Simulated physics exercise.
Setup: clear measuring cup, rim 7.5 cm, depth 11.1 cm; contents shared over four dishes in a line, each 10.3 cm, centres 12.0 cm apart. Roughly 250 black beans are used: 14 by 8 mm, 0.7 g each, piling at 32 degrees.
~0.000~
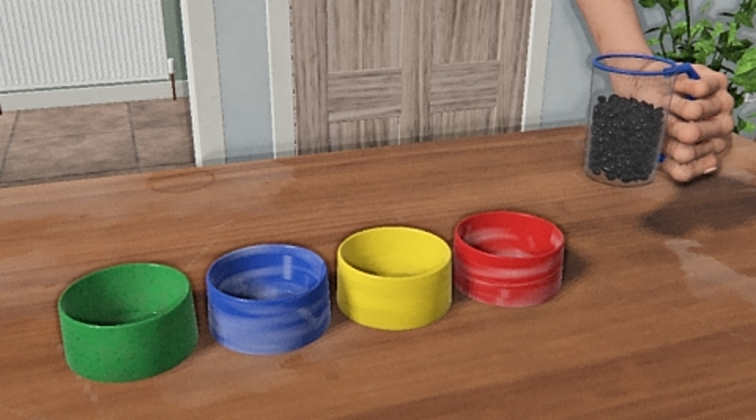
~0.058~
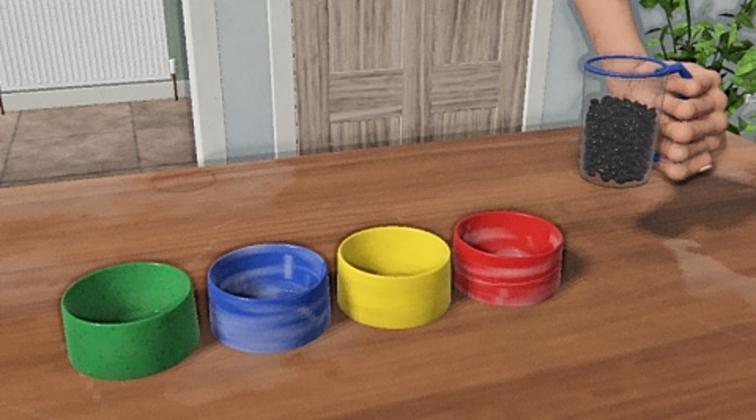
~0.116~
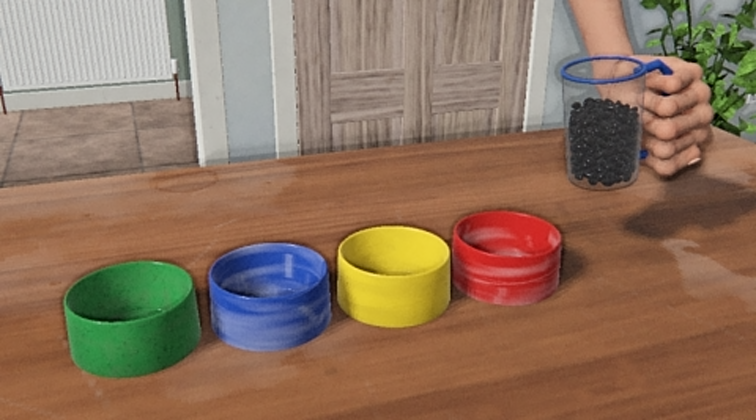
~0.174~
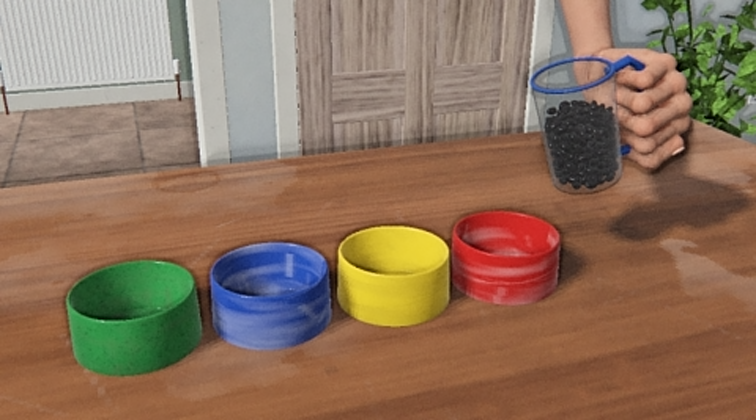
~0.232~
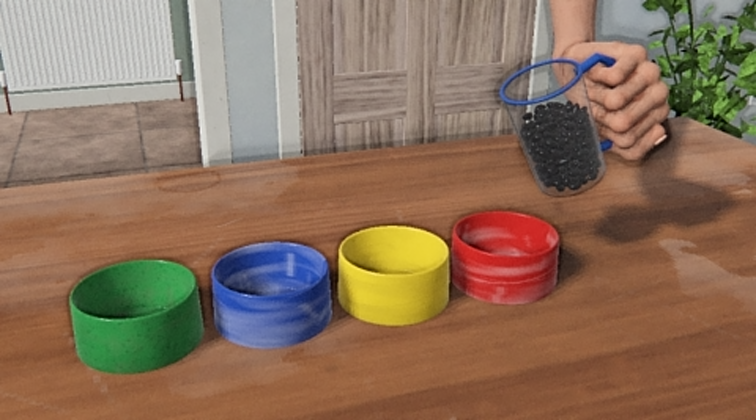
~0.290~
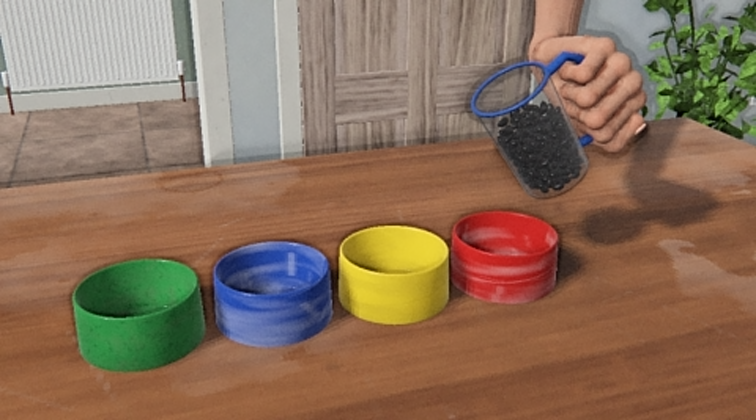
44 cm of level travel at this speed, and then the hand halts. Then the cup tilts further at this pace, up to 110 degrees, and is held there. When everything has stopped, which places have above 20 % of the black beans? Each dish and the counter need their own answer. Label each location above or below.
Labels - red: Below, blue: Below, green: Above, yellow: Below, counter: Above.
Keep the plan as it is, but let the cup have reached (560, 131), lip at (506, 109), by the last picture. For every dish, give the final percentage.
Red: 0 / blue: 40 / green: 40 / yellow: 0.
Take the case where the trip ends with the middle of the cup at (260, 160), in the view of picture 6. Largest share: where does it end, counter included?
Result: Largest portion at green.
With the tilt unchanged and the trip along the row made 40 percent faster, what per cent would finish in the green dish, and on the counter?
Green: 30; counter: 70.
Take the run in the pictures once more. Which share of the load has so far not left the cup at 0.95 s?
85 %.
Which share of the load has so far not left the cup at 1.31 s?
Roughly 10 in a hundred.
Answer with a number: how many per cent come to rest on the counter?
I'd put it near 55 per cent.
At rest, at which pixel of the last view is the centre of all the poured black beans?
Look around (93, 342) in the last picture.
Then, at 0.68 s, tilt 89 degrees; cup holds 100 %.
After 0.95 s, tilt 110 degrees; cup holds 85 %, green 10 %.
Then, at 1.31 s, tilt 110 degrees; cup holds 10 %, green 40 %.
By 2.7 s all is still; red 0 %, blue 0 %, green 45 %, yellow 0 %, counter 55 %.
